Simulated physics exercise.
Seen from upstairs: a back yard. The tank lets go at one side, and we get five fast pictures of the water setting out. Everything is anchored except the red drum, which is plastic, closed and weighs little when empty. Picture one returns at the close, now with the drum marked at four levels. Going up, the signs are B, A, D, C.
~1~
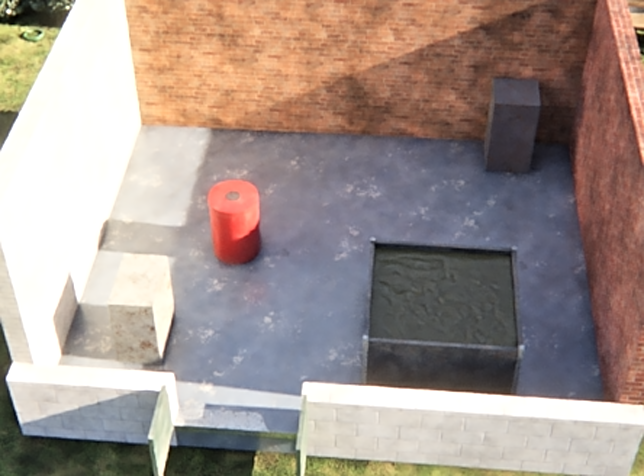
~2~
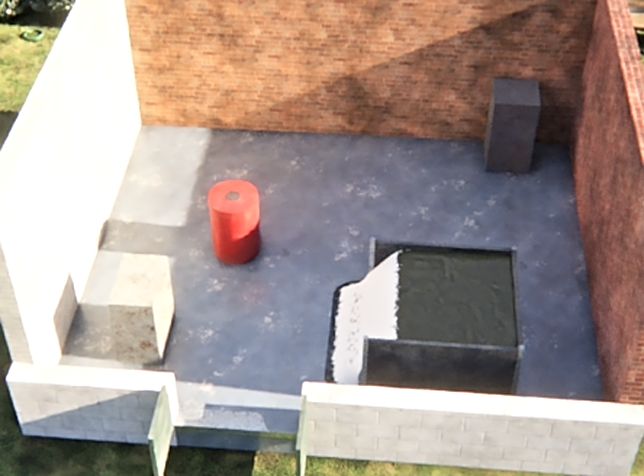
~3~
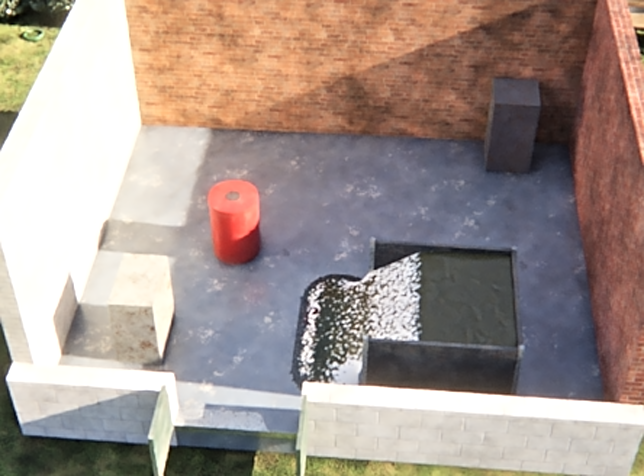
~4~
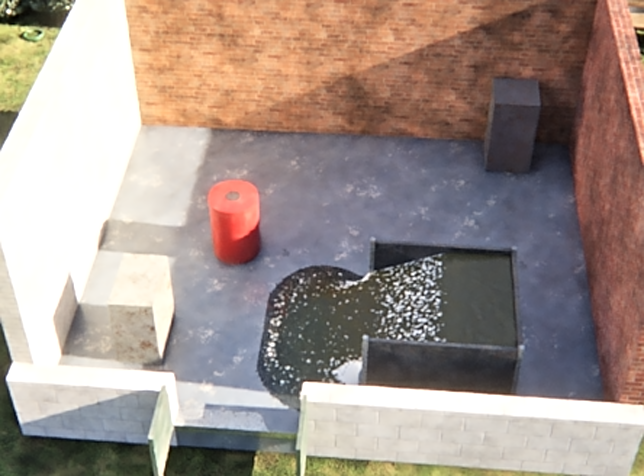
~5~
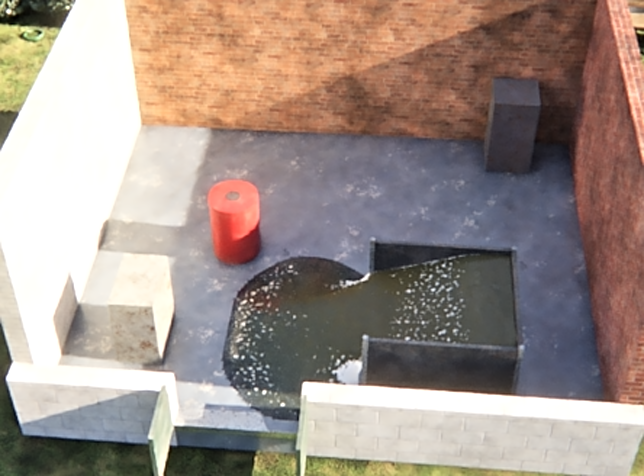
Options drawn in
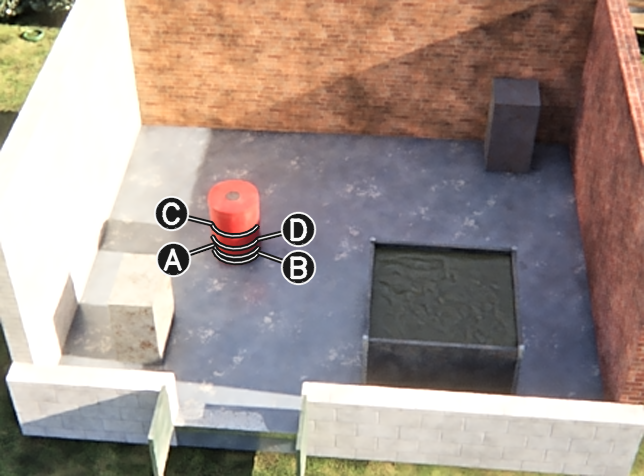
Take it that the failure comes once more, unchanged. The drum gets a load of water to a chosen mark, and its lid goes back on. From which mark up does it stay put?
Line D just does it.
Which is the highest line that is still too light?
That is line A.
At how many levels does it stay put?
Two.
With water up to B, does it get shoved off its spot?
Yes, it does.
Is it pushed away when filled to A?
Yes, that goes wrong.
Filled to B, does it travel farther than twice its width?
Yes.
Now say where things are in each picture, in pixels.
Lid of the red drum at (234, 196); tank full, its middle at (443, 297); open gate at (238, 381).
Water covers 2 % of the ground and is seen nearest the drum at (346, 288).
Water covers 5 % of the ground and is seen nearest the drum at (320, 284).
Water covers 8 % of the ground and is seen nearest the drum at (283, 287).
Lid of the red drum at (234, 196); water covers 12 % of the ground and is seen nearest the drum at (276, 268).
On the marked copy, A at (233, 257); B at (234, 262); C at (232, 235); D at (233, 248); from the bottom up B, A, D, C.
With A, it is pushed about its own width away.
With B, it is pushed about 5 times its own width away.
With C, it does not move.
With D, it does not move.
